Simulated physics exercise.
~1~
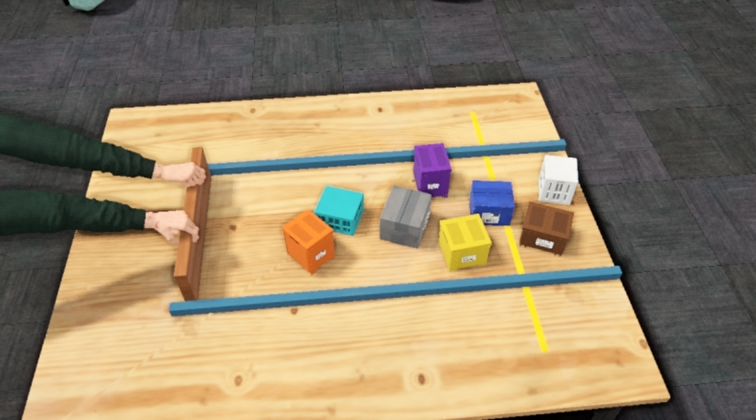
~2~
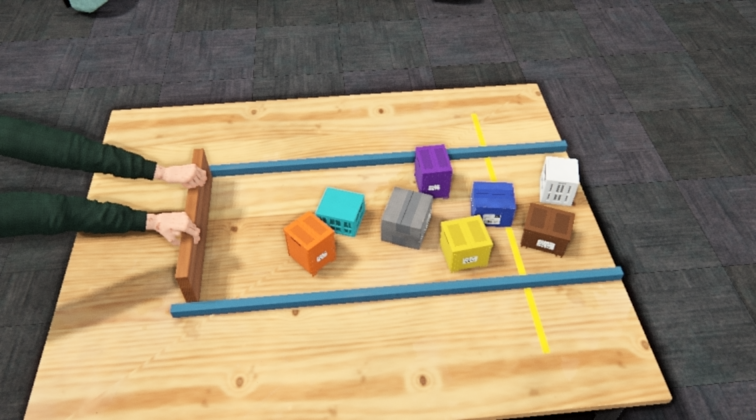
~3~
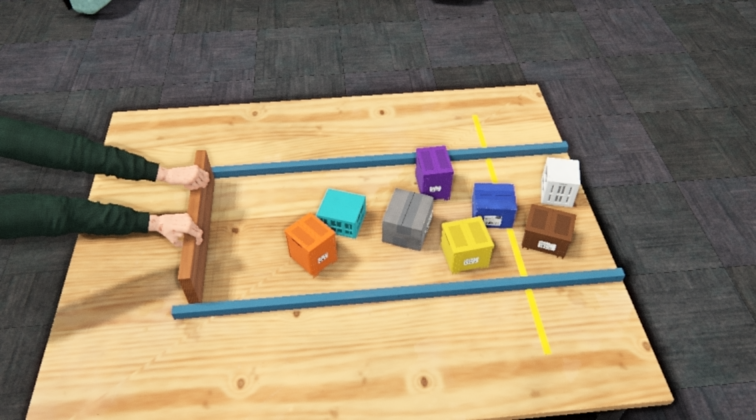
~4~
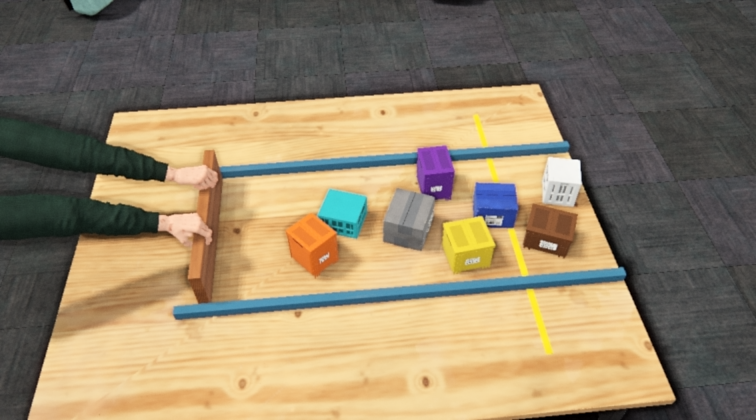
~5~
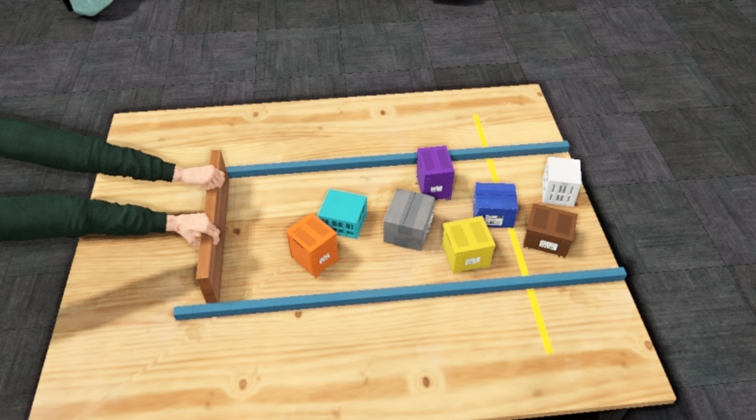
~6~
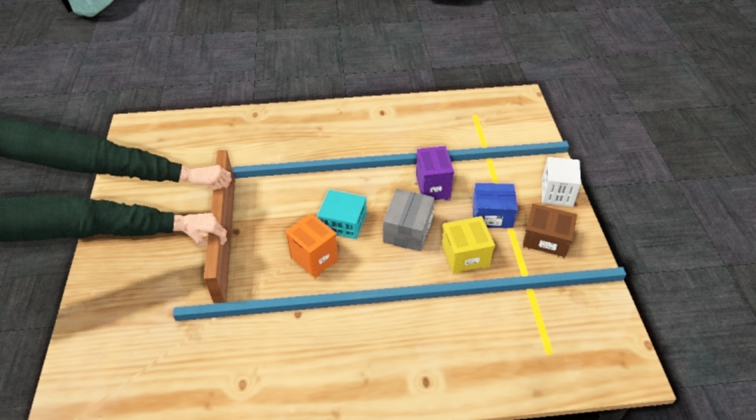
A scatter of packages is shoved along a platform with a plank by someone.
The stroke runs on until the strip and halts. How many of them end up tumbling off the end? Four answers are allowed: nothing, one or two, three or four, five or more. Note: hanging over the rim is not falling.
When it halts, one, or two, of them have come off.
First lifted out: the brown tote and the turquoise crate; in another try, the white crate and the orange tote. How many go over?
First 1, second 0.
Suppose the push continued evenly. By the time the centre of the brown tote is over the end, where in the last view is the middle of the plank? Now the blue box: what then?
Roughly (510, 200); roughly (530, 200).
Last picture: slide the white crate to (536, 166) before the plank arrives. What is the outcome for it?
Placed like that, it is still there afterwards.
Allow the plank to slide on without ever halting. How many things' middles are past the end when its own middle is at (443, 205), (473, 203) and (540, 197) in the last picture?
0, 0 and 3.
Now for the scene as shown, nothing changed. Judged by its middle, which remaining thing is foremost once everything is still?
The brown tote, that one.
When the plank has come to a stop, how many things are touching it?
That would be 3 of them.
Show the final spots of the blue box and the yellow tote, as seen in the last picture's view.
They finish at roughly (565, 184) and (577, 251) respectively.
Soon after, none off yet; white crate at rest near (560, 182); brown tote at rest near (549, 231); blue box at rest near (494, 205).
After that, none off yet; white crate displaced a little near (566, 178); brown tote displaced a little near (557, 232); blue box displaced about its own width near (526, 191).
In the end, the number that fall off is one or two; gone, white crate.
